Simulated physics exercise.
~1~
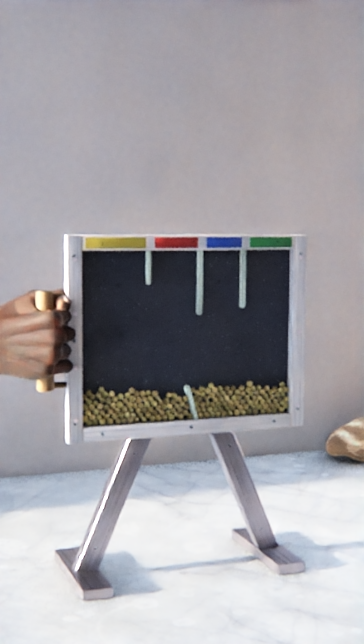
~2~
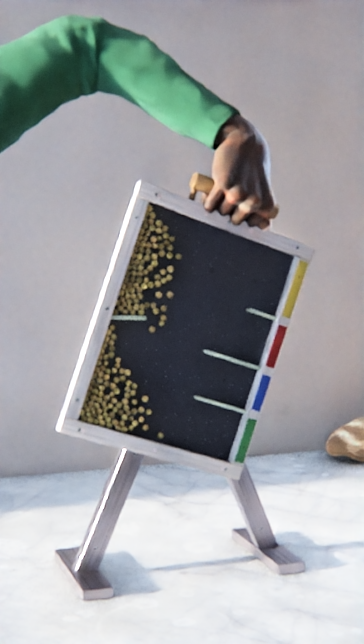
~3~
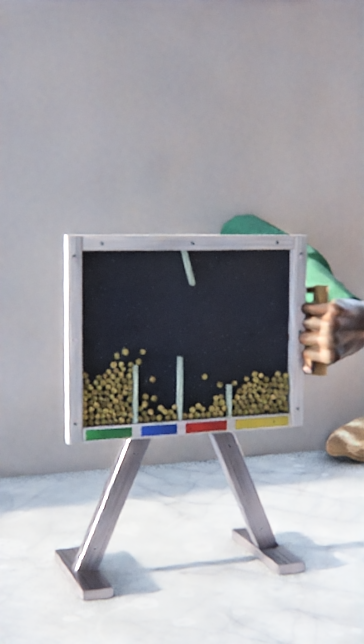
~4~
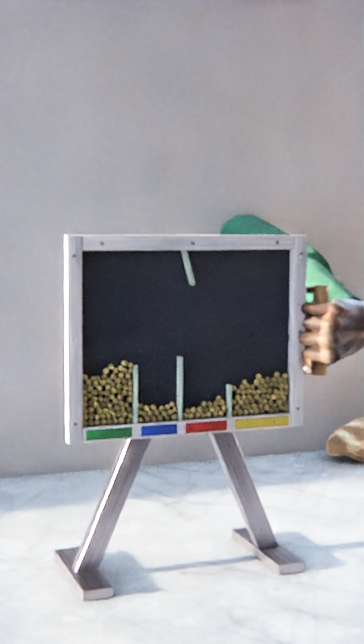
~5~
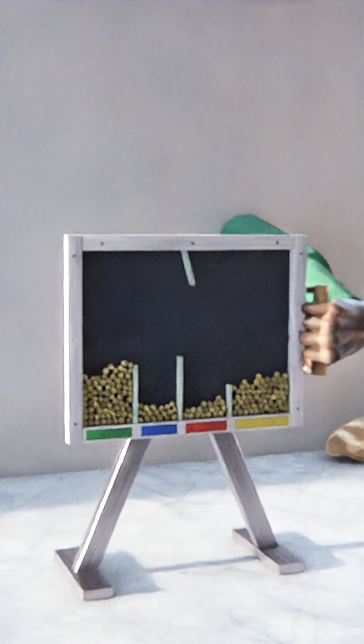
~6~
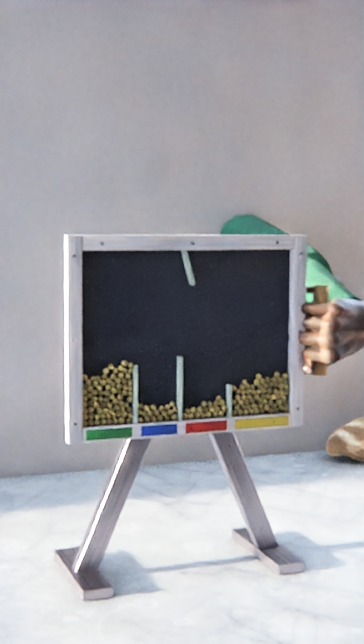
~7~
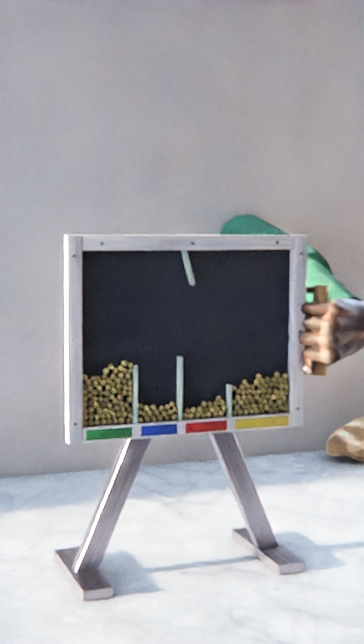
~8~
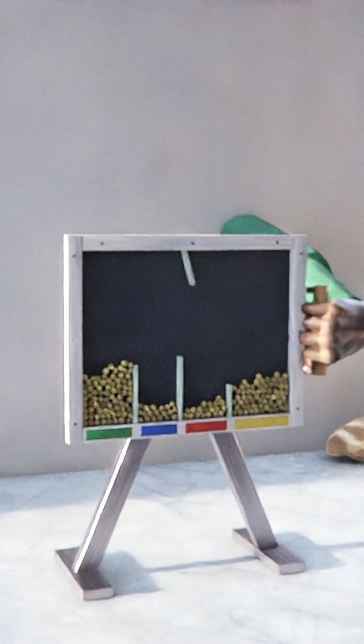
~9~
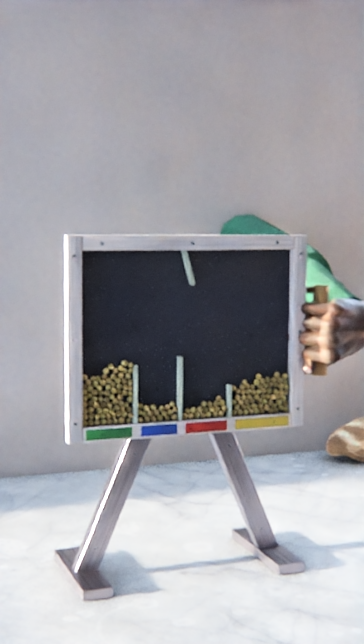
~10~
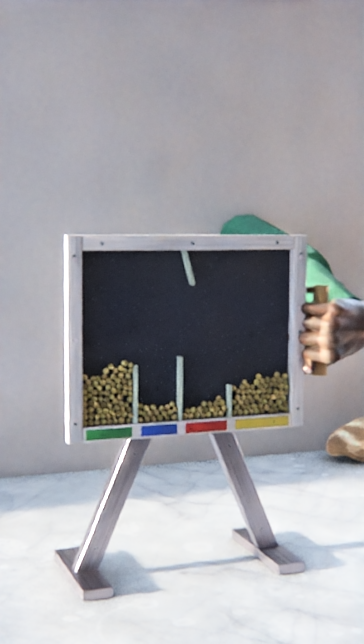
Flat framed seed sorter being turned upside down by hand, its chickpeas tumbling and settling mostly in green and yellow pockets.
